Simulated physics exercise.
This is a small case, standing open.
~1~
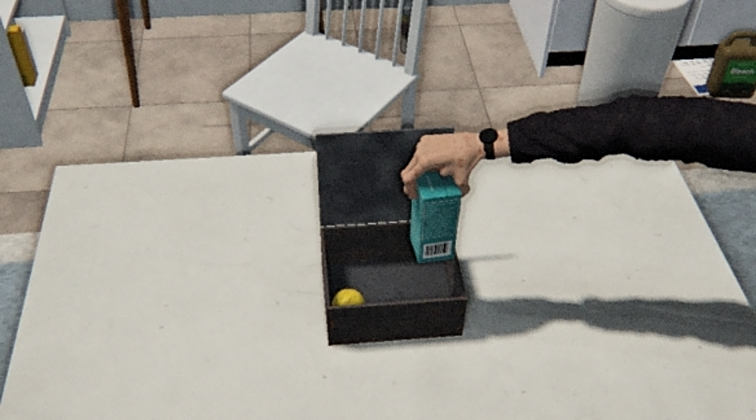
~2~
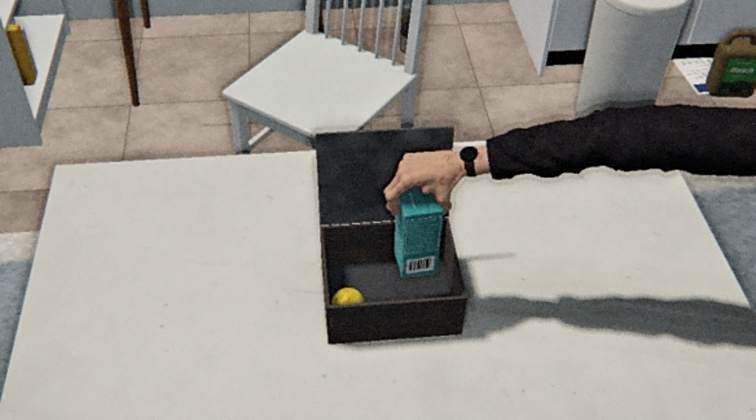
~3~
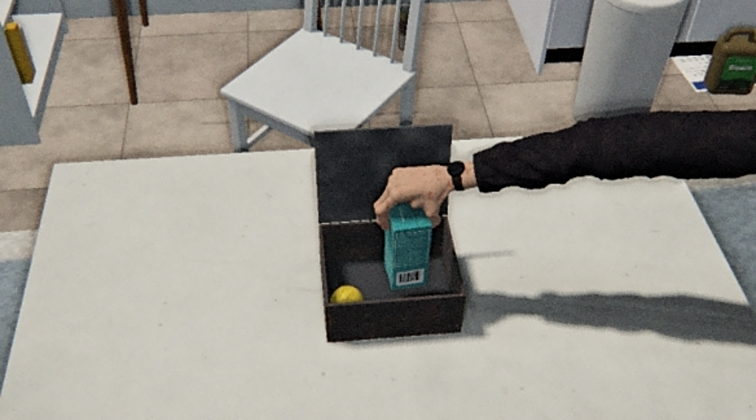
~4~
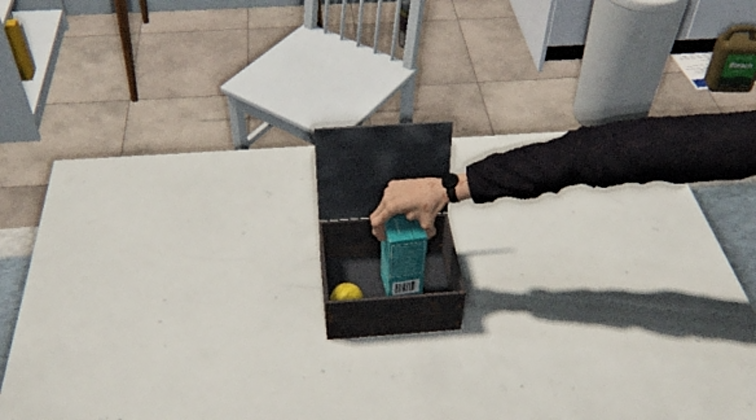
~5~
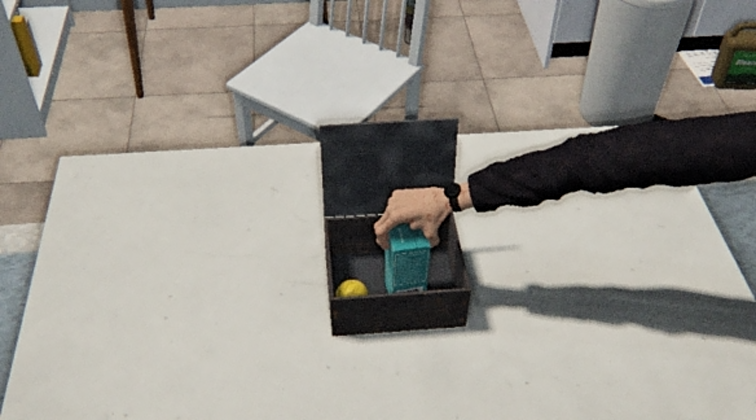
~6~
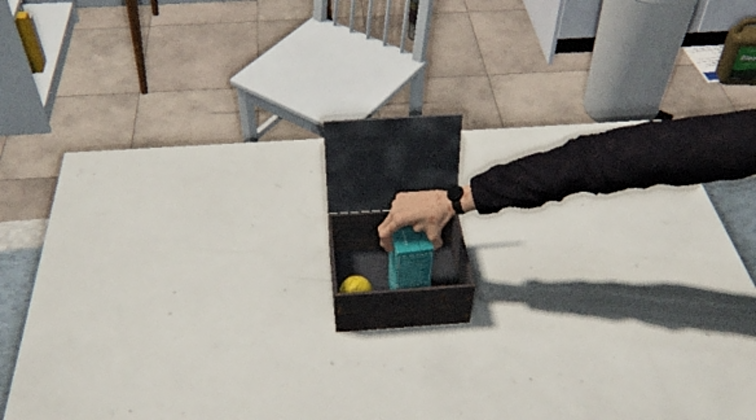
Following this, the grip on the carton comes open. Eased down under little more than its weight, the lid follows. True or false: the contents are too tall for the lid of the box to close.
True.
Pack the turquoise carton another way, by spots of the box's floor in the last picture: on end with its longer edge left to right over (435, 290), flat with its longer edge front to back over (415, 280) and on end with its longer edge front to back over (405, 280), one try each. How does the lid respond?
Trial 1: Lid propped open. Trial 2: Lid fully lowered. Trial 3: Lid propped open.
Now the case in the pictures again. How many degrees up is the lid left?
It stays some 35° above the rim.
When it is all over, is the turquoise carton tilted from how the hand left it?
Simply put, it remains unturned.
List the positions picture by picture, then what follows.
Coming down; turquoise carton (435, 216), in the first picture.
Coming down; turquoise carton (418, 231), in the second picture.
Coming down; turquoise carton (407, 245), in the third picture.
Coming down; turquoise carton (403, 255), in the fourth picture.
Coming down; turquoise carton (407, 263), in the fifth picture.
In place under the hand; turquoise carton (410, 265), in the sixth picture.
Then, 1.30 s past the last view, lid 78° above the rim.
Then, 1.60 s past the last view, lid 58° above the rim.
Finally, lid 35° above the rim; both still in place. Final places as the last picture's camera would see them, turquoise carton near (410, 265).
